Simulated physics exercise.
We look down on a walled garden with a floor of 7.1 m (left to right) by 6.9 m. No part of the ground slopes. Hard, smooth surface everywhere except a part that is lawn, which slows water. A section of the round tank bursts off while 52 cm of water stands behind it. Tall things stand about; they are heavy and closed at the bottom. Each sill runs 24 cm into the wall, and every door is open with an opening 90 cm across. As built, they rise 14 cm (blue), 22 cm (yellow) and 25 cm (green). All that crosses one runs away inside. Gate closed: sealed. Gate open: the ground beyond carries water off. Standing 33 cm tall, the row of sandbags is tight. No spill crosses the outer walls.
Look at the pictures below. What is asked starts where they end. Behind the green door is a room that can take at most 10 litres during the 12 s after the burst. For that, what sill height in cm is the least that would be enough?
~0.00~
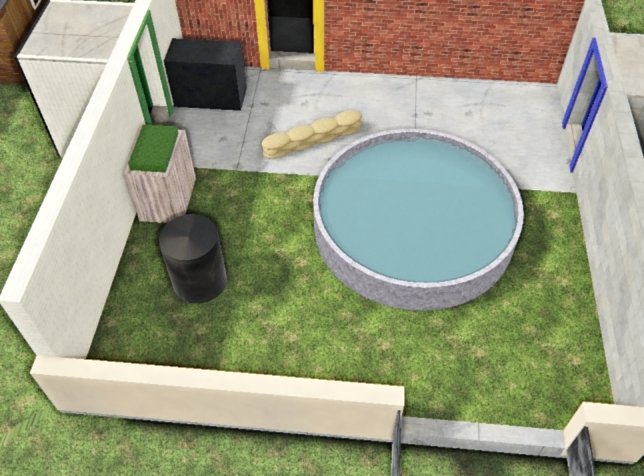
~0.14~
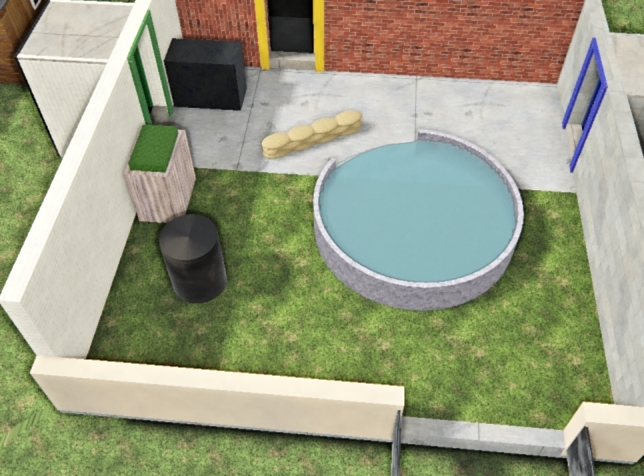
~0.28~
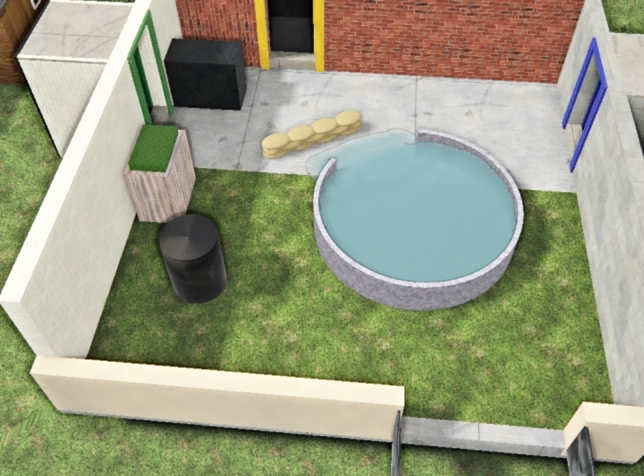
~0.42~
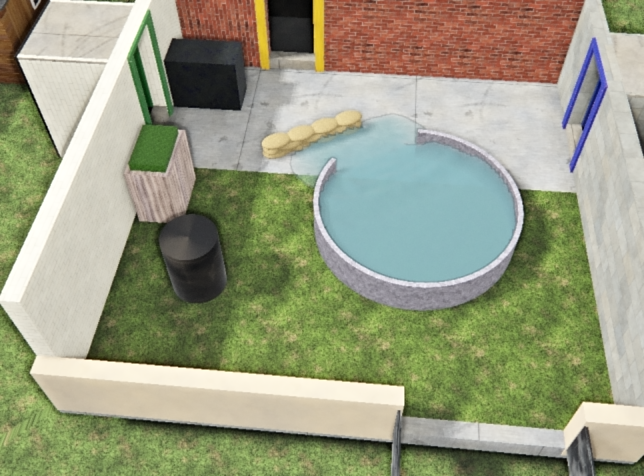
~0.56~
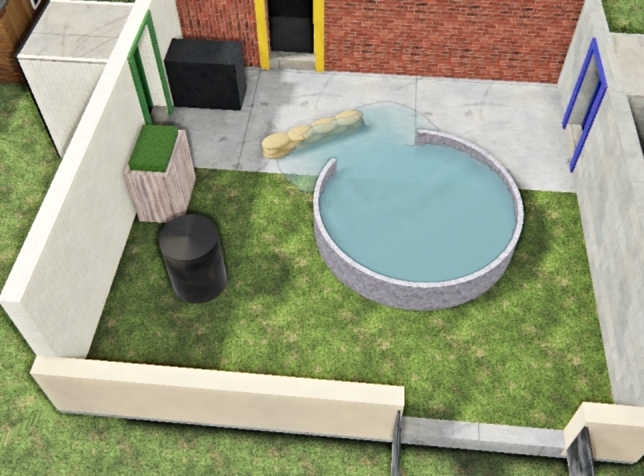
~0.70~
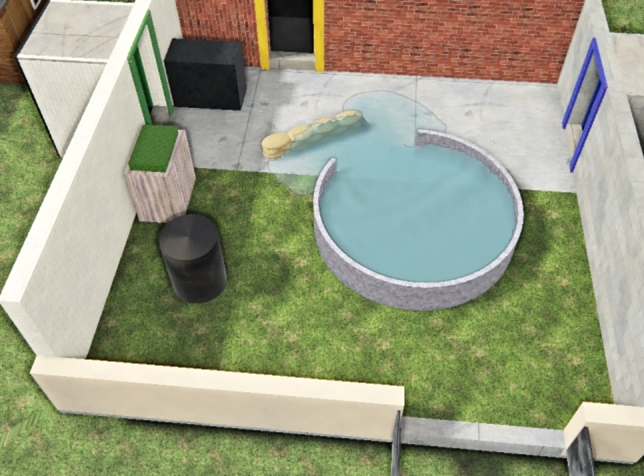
A sill of about 9 cm would just do.
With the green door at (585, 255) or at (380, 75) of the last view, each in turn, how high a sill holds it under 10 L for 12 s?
Roughly 7.0 cm for the first and 25 cm for the second.
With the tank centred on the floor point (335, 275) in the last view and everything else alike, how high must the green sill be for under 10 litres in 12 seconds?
29 cm or thereabouts.
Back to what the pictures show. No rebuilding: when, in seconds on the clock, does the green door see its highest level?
I'd say near 5.5 seconds.
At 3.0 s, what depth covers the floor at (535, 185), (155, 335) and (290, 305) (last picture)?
Some 0, 0 and 0 cm.
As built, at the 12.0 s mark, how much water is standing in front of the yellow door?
It comes to about 8.0 centimetres deep.
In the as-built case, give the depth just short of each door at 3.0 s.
Reading in centimetres: Blue = 1, yellow = 7, green = 6.
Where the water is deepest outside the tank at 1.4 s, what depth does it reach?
44 cm.
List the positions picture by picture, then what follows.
In the first picture, still water, 52 cm deep, in the round tank at (417, 204); the green door at (152, 89) is dry.
In the second picture, the gap is on the far side, the front 0.3 m out at a hidden place; the back of the round tank holds 52 cm.
In the third picture, the front is at (313, 159), 0.7 m from the gap on the far side; 1.1 m2 of floor is wet, 52 cm left at the back.
In the fourth picture, the gap is on the far side, the front 1.1 m out at (393, 117); the back of the round tank holds 52 cm.
In the fifth picture, the front is at (380, 105), 1.4 m from the gap on the far side; 2.7 m2 of floor is wet, 52 cm left at the back.
In the sixth picture, the gap is on the far side, the front 1.7 m out at (374, 94); the back of the round tank holds 52 cm; 2.1 m in a straight line remain to the green door at (152, 89).
After 1.4 s water covers 20 % of the floor, deepest (44 cm) near (347, 139); it has not reached the green door.
After 3.0 s water covers 40 % of the floor, deepest (33 cm) near (336, 146); 6 cm at the green door, 0 litres in over its 25 cm sill.
After 12.0 s water covers 95 % of the floor, deepest (12 cm) near (555, 91); 9 cm at the green door, 0 litres in over its 25 cm sill.
At the green door as built, the water arrived by 2.7 s and peaked near 12 cm at 5.6 s.
Run again over the same 12 s with other heights there, 20 litres in over 8 cm, 0 litres over 11.5 cm. The limit of 10 litres is kept from about 9 cm up.
